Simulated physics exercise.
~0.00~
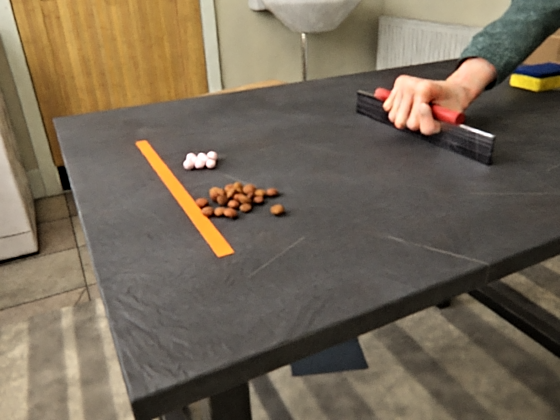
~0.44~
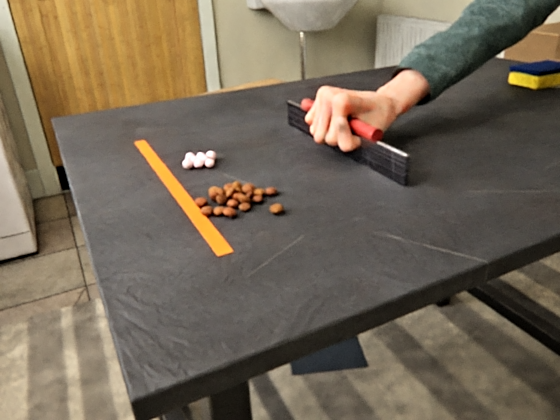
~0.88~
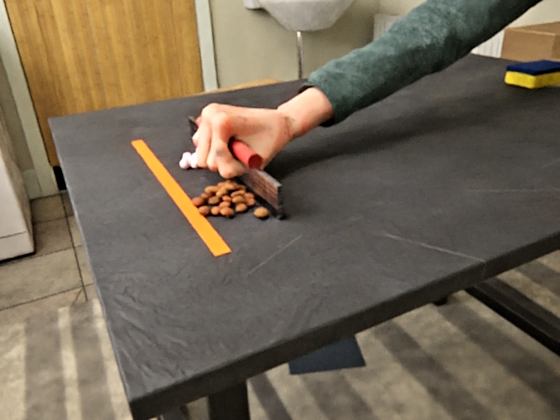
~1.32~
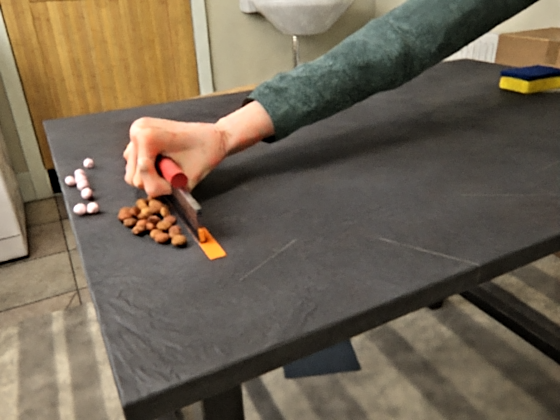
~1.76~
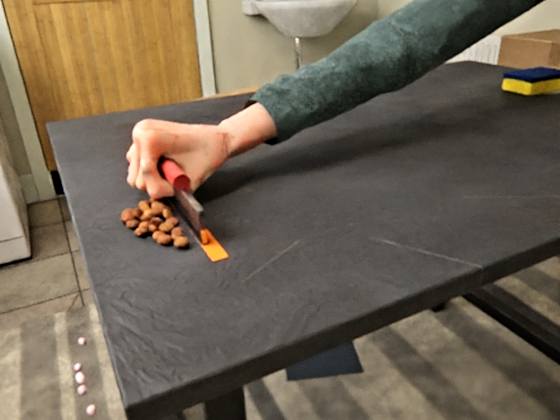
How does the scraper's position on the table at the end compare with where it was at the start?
It starts toward the right at the back of the table, well away from the orange tape. By the end it has been pushed left and is resting at the tape.
